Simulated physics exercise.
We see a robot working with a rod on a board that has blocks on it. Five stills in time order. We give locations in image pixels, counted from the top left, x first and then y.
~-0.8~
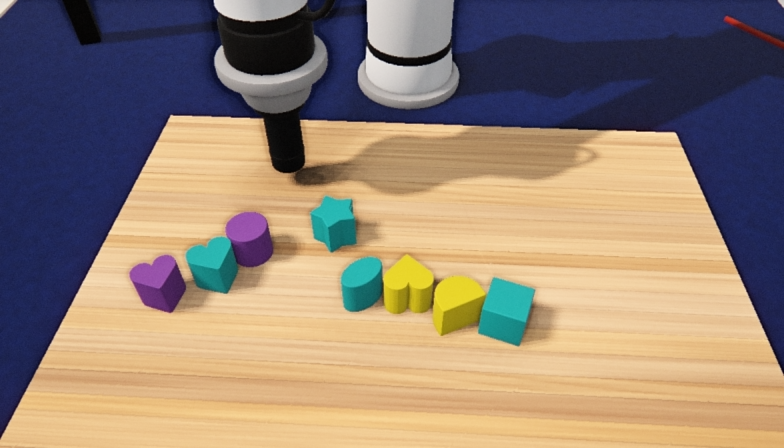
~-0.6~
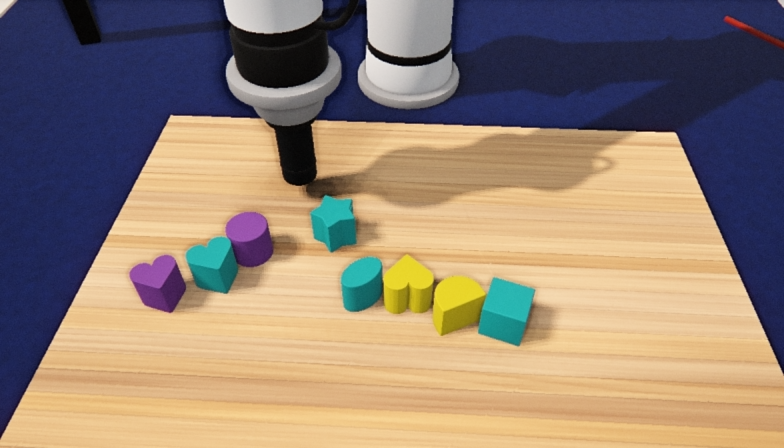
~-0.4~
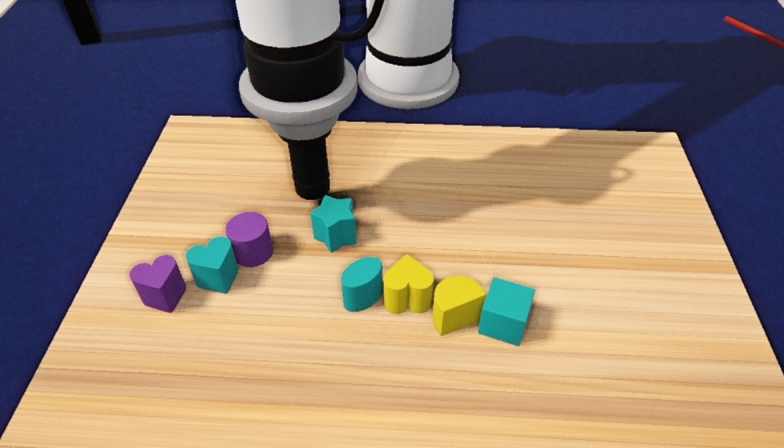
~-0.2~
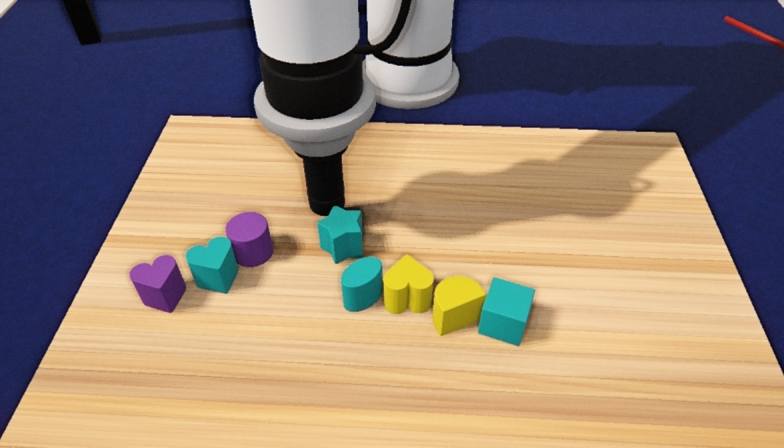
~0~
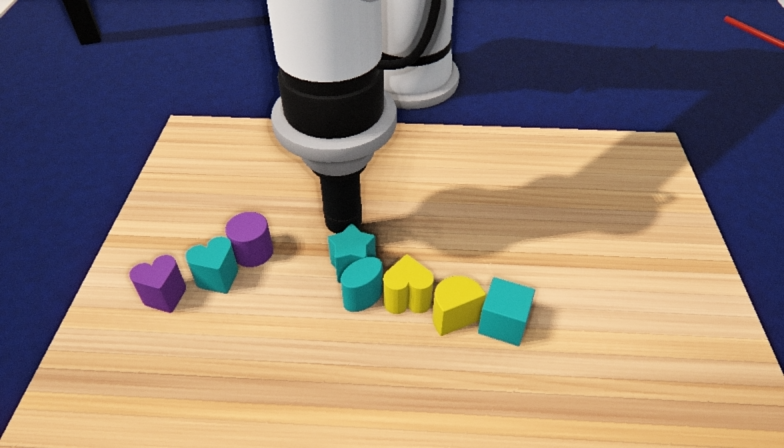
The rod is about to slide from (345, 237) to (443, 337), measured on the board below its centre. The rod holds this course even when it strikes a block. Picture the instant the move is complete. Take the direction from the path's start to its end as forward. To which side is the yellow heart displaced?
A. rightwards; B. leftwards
I choose A.
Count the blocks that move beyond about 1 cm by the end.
I count three at least.
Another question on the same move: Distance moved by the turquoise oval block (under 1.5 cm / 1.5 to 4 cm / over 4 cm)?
Long: Over 4 cm.
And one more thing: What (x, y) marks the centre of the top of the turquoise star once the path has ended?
Somewhere near (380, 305).
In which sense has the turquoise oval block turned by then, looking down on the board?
It spins clockwise.
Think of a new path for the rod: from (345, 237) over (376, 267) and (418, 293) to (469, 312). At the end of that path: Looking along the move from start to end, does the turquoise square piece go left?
Yes - that is the case.
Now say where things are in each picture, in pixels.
The first picture shows rod's lower end at (289, 163); turquoise star at (334, 210); turquoise oval block at (362, 271); yellow heart at (408, 274); yellow D-shaped block at (458, 291).
The second picture shows rod at (300, 175); blocks still.
The third picture shows rod at (313, 189); blocks still.
The fourth picture shows rod at (327, 205); turquoise star at (341, 221).
The fifth picture shows rod at (344, 222); turquoise star at (351, 241); turquoise oval block at (362, 271); yellow heart at (408, 274); yellow D-shaped block at (458, 291).
What follows on the original path. One third of the way, rod at (374, 253); turquoise star at (373, 274), turned 25° clockwise; turquoise oval block at (358, 300), turned 65° clockwise; yellow heart at (415, 283), turned 20° anticlockwise.
Two thirds of the way, rod at (409, 287); turquoise star at (375, 301), turned 65° clockwise; turquoise oval block at (341, 314), turned 105° clockwise; yellow heart at (423, 306), turned 65° anticlockwise; yellow D-shaped block at (468, 296), turned 15° anticlockwise.
At the end, rod at (445, 323); turquoise star at (380, 305), turned 85° clockwise; turquoise oval block at (340, 314), turned 105° clockwise; yellow heart at (444, 348), turned 30° anticlockwise; yellow D-shaped block at (488, 306), turned 55° anticlockwise.
